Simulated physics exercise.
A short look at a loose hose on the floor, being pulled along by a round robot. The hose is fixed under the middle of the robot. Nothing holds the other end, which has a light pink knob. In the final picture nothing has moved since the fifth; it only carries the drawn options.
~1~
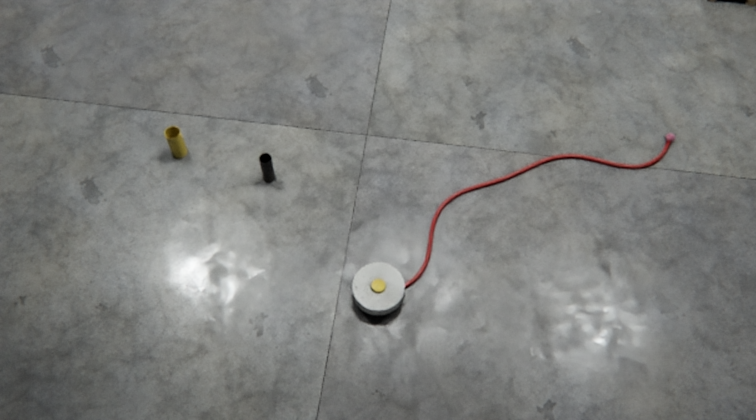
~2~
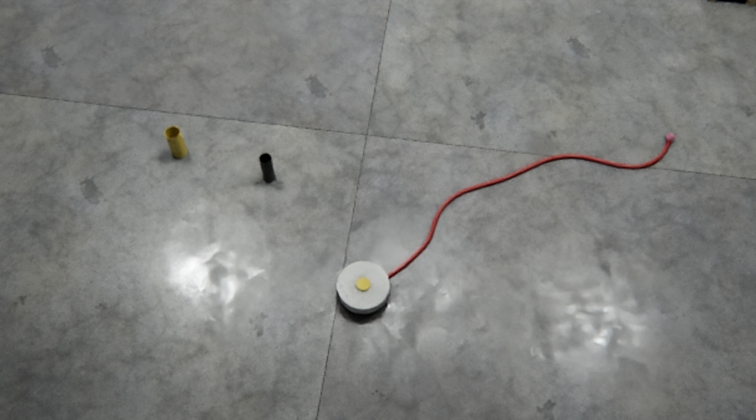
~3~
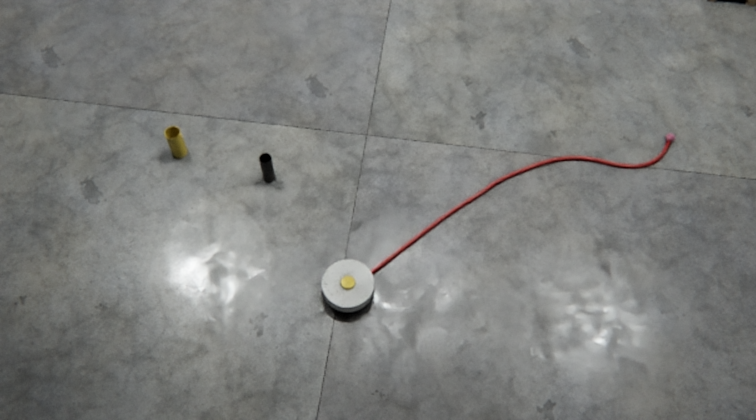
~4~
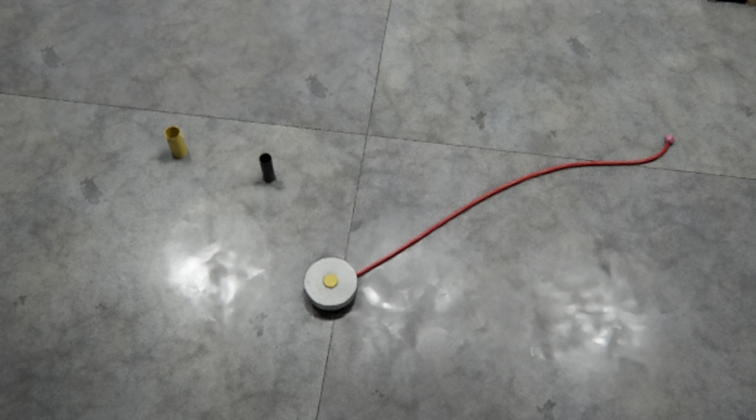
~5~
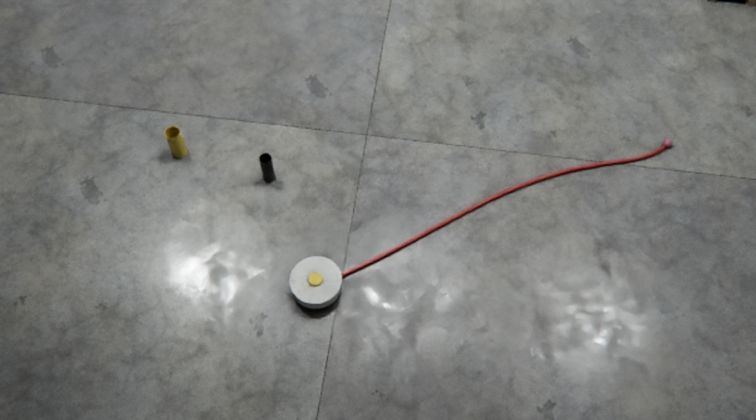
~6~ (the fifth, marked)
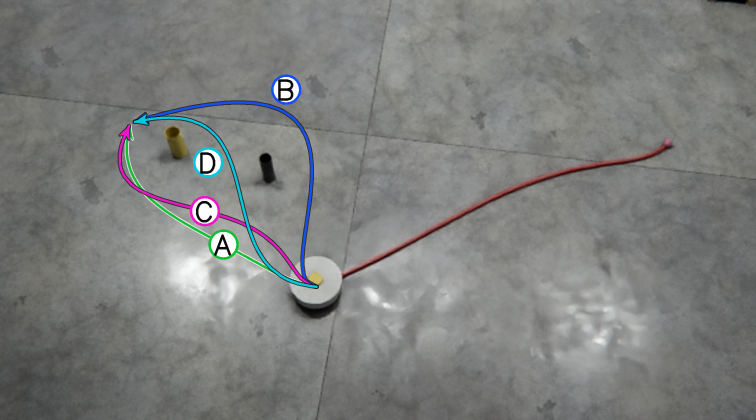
A round white robot with a yellow top sits near the centre of a grey tiled floor, seen from above at an angle by a still camera. A red hose with a light pink knob at its free end curves off to the right, while a yellow post and a black post stand at upper left. The robot slides slowly left, drawing the wavy hose steadily straighter behind it.
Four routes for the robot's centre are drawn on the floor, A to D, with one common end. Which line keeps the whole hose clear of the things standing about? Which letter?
B is the clean one.
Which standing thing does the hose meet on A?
It meets the yellow post.
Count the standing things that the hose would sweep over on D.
In all, one.
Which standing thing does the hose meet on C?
It is the yellow post.
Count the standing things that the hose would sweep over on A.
In all, one.
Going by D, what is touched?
It is the black post.
On the marked copy, A from (317, 287) via (188, 225) to (130, 126); B from (317, 287) via (301, 128) to (135, 122); C from (317, 287) via (194, 208) to (129, 126); D from (317, 287) via (236, 180) to (135, 122).
Following B. Soon after the start, robot (311, 161), middle of the hose (492, 202), free end (664, 146).
Later, robot (229, 98), middle of the hose (413, 143), free end (601, 161).
In the end, robot (129, 118), middle of the hose (321, 130), free end (506, 153); nothing has been touched.
As for the rest, A meets the yellow post; C meets the yellow post; D meets the black post.
